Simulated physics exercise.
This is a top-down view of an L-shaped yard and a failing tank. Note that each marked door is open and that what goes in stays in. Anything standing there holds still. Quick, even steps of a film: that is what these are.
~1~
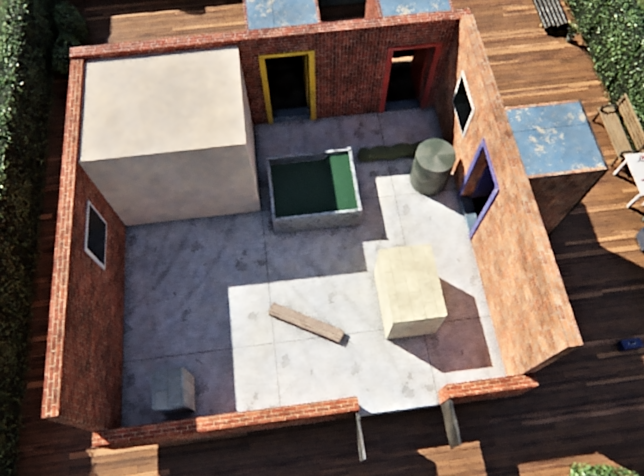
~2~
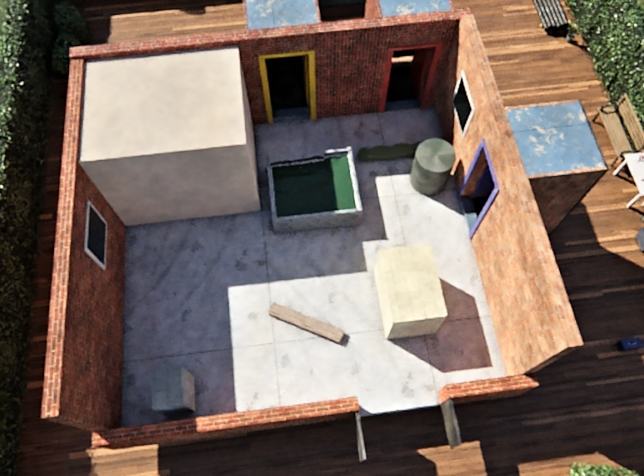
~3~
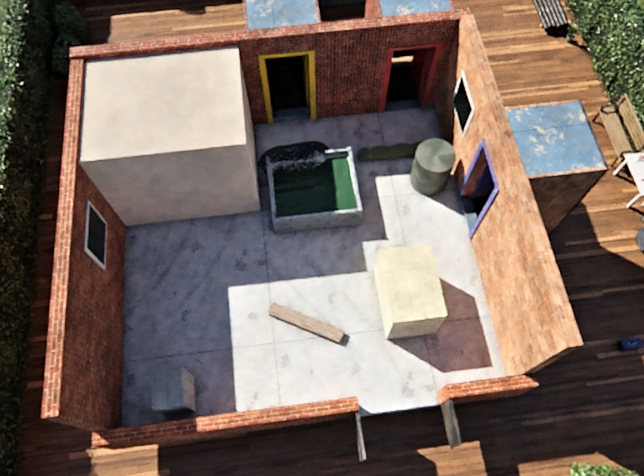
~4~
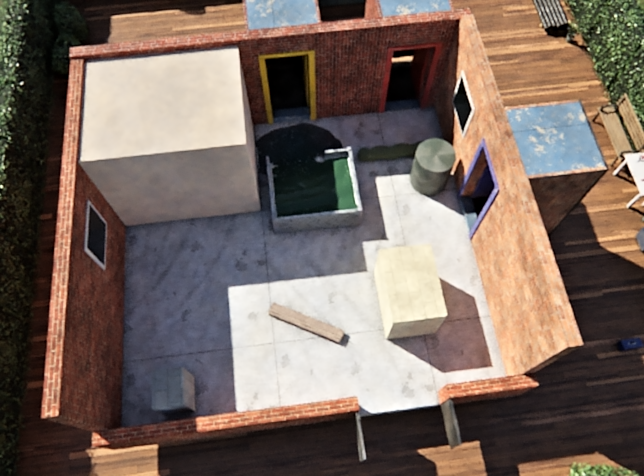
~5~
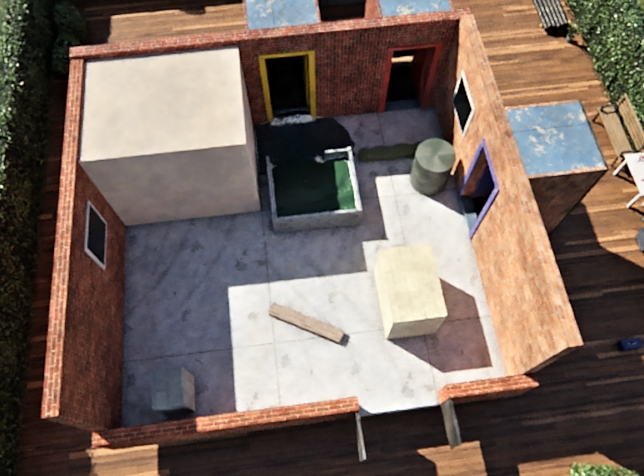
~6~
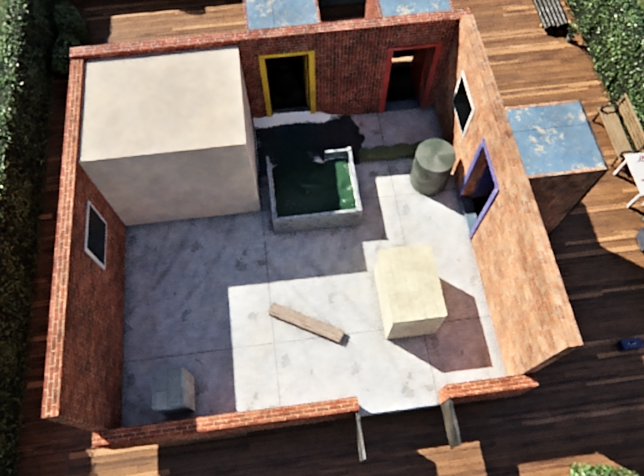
Dark water spilling from the far side of a green-filled tank, spreading across the paved floor of a brick-walled yard.
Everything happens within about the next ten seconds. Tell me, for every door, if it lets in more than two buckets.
Outcome: I predict the yellow door will overshoot two buckets; I predict the blue door will remain at two buckets or below; I predict the red door will overshoot two buckets.
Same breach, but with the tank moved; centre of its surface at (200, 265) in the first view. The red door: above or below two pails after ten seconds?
Note: Red door does not reach it.
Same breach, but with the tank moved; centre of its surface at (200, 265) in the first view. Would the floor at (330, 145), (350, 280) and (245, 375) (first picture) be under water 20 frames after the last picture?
Going through the three places: Out of reach, in the spill, in the spill.
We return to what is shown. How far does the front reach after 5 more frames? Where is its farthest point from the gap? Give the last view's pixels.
I reckon the front has reached (400, 115) by then.
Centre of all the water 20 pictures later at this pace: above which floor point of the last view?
Around pixel (340, 162).
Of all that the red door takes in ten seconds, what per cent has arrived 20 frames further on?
Approximately 0 per cent.
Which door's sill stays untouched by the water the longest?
I pick the one in blue.
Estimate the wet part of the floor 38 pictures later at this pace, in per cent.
My estimate is roughly 30 percent.
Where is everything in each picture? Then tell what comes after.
The first frame shows still water in the water tank at (313, 185).
In the second frame, the front is at a hidden place, out from the gap on the water tank's far side.
In the third frame, the front is at (322, 147), out from the gap on the water tank's far side.
In the fourth frame, the front is at (309, 127), out from the gap on the water tank's far side.
In the fifth frame, water pours out on the water tank's far side and has run to (328, 119).
In the sixth frame, the front is at (345, 117), out from the gap on the water tank's far side.
A moment on, water covers 10 % of the floor; the yellow door over two buckets in, the blue door not reached, the red door wet at the sill, nothing in.
Next, water covers 15 % of the floor; the yellow door far over two buckets in, the blue door not reached, the red door wet at the sill, nothing in.
Then, water covers 20 % of the floor; the yellow door far over two buckets in, the blue door wet at the sill, nothing in, the red door wet at the sill, nothing in.
Later, water covers 30 % of the floor; the yellow door far over two buckets in, the blue door wet at the sill, nothing in, the red door far over two buckets in.
In the end, water covers 40 % of the floor; the yellow door far over two buckets in, the blue door wet at the sill, nothing in, the red door far over two buckets in.
